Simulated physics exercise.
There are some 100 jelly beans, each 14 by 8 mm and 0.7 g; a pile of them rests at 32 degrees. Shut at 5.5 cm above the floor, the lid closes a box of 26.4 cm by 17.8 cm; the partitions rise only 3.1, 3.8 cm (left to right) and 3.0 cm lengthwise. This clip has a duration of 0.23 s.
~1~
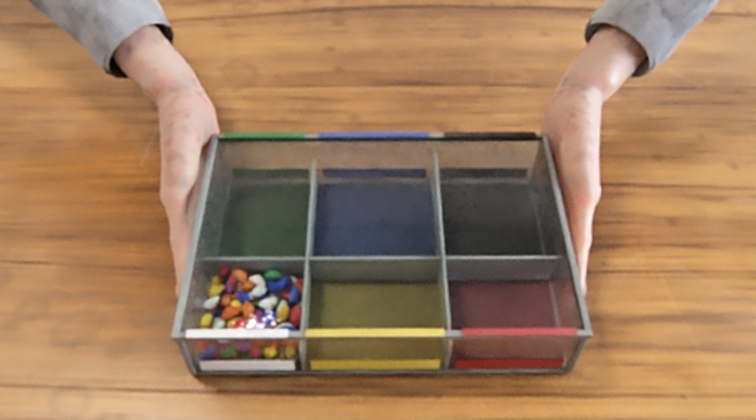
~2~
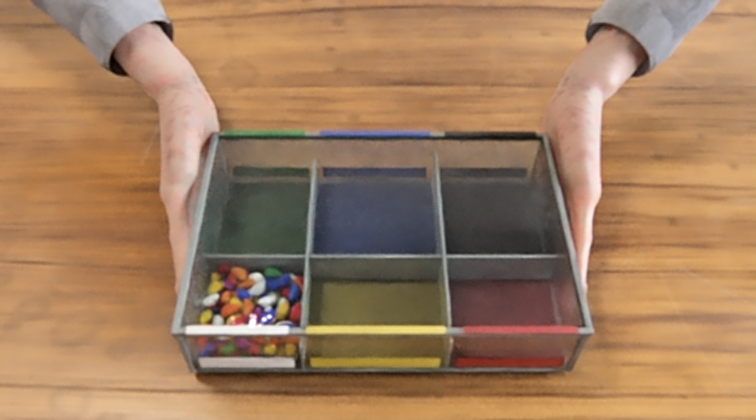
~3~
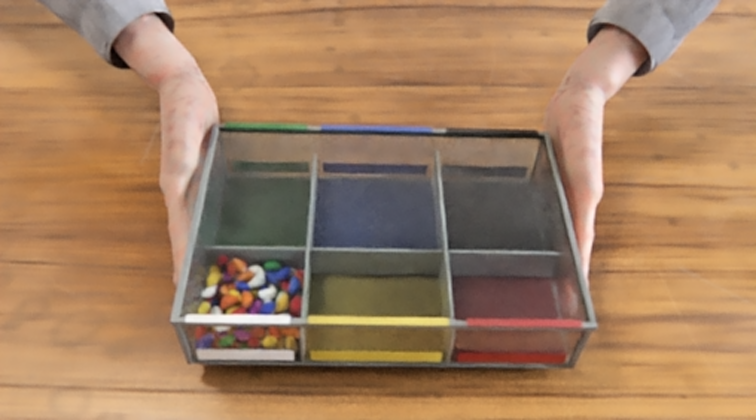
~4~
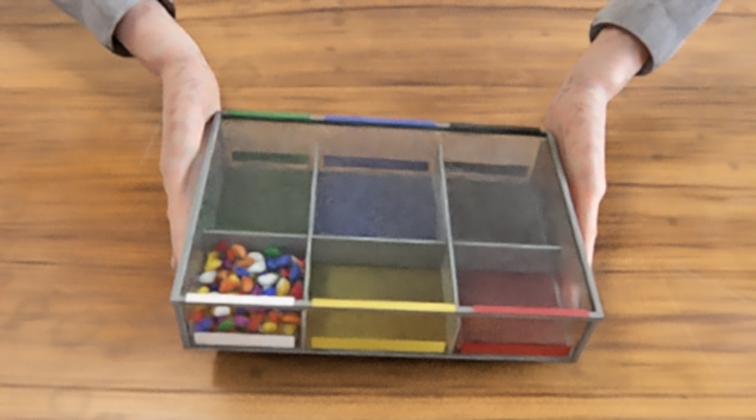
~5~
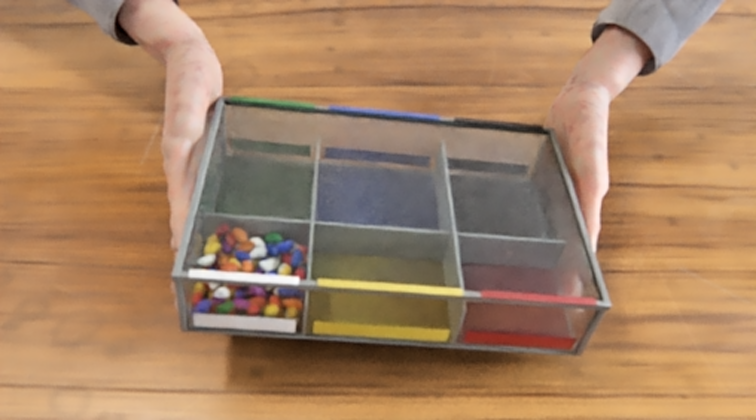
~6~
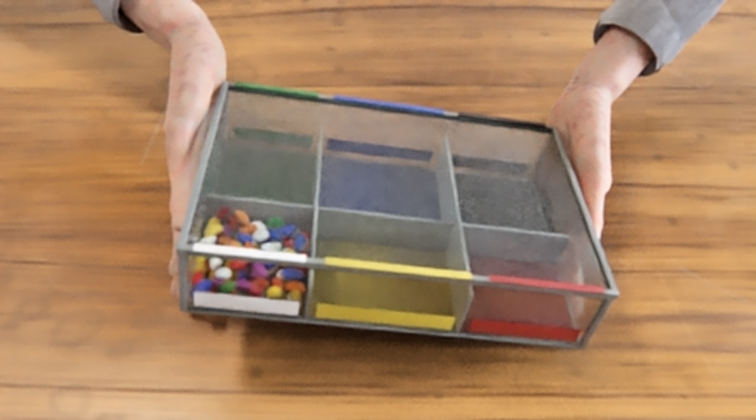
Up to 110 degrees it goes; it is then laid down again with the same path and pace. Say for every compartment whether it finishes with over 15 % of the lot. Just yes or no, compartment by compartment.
Red gets a no, blue gets a yes, green gets a no, yellow gets a no, white gets a no, black gets a yes.
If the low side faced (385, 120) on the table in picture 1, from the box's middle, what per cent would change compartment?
About 100 per cent.
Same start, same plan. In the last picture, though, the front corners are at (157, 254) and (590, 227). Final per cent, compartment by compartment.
Each compartment ends with this per cent: Red 0, blue 0, green 85, yellow 0, white 10 and black 0.
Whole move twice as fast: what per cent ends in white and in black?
Final share: White 0 %, black 45 %.
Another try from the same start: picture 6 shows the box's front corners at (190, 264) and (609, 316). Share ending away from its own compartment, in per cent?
About 100 per cent.
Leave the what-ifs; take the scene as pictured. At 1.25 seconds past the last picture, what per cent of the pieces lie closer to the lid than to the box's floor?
About 90 per cent.
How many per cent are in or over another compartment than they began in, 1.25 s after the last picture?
75 percent.
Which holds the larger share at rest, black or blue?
Blue compartment.
Then, 1.25 s after the last picture, tilt 110 degrees; blue 45 %, green 5 %, yellow 5 %, white 25 %, black 20 %.
Then, 2.08 s after the last picture, tilt 50 degrees; blue 65 %, black 35 %.
Then, 2.92 s after the last picture, tilt 0 degrees; blue 65 %, black 35 %.
In the end, red 0 %, blue 65 %, green 0 %, yellow 0 %, white 0 %, black 35 %.
